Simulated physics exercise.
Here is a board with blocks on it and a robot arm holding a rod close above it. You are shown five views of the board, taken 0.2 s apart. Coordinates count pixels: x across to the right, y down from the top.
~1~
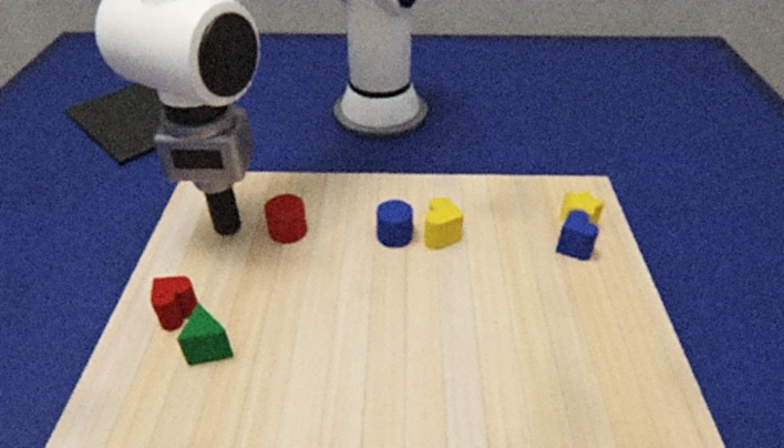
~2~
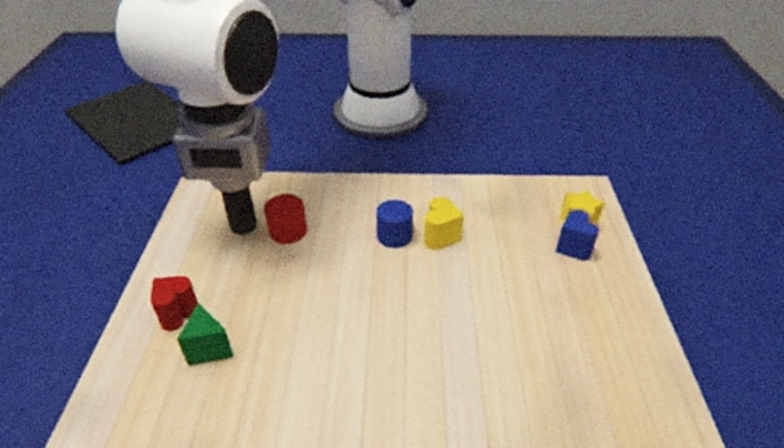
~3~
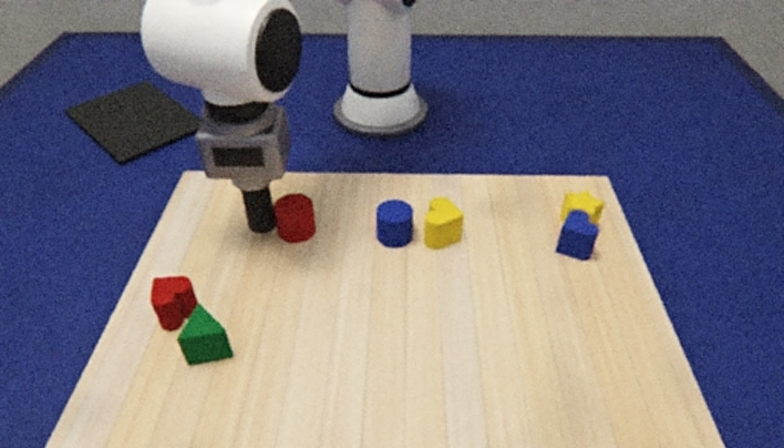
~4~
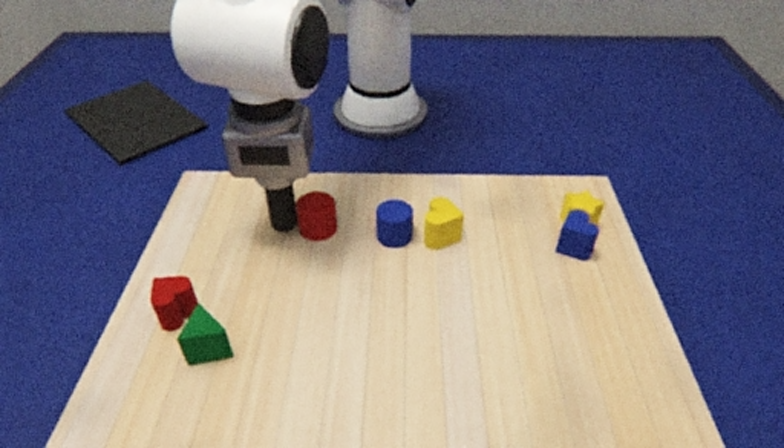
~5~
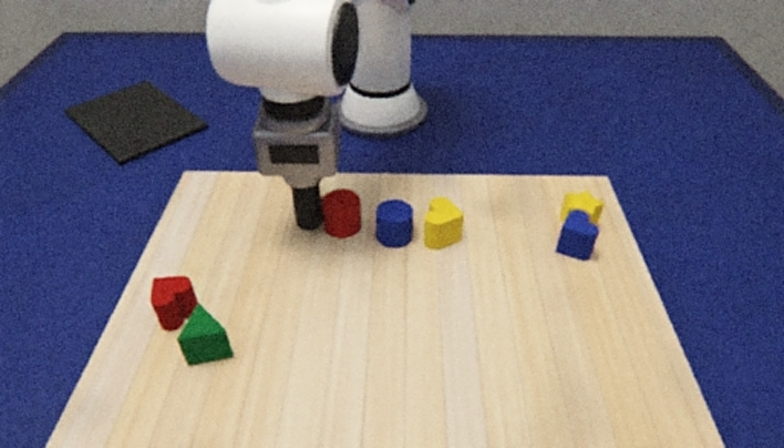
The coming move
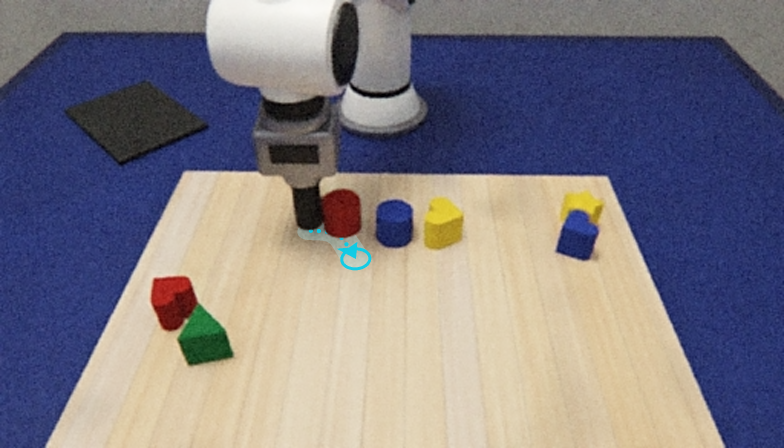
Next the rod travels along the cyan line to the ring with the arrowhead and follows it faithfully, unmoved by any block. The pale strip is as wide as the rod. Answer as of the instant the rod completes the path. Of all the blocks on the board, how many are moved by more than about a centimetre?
Answer: 1.
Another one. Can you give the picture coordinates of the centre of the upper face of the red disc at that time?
Its top middle is near (365, 197).
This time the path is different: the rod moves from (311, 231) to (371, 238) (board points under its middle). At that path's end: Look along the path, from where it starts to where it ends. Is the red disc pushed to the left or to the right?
Leftward.
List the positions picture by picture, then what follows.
The first picture shows tip of the rod (228, 228), middles of tops, red disc (284, 205), blue disc (395, 210).
The second picture shows rod (244, 227), nothing pushed.
The third picture shows rod (263, 226), red disc (293, 204).
The fourth picture shows rod (285, 224), red disc (316, 202).
The fifth picture shows rod (310, 223), red disc (341, 200), blue disc (395, 210).
The line goes from (311, 231) by way of (333, 233) and (346, 244) to (356, 259).
What follows on the original path. Halfway along, rod (341, 230); red disc (365, 197); blue disc (398, 210).
At the end, rod (355, 251); red disc (365, 197); blue disc (398, 210).
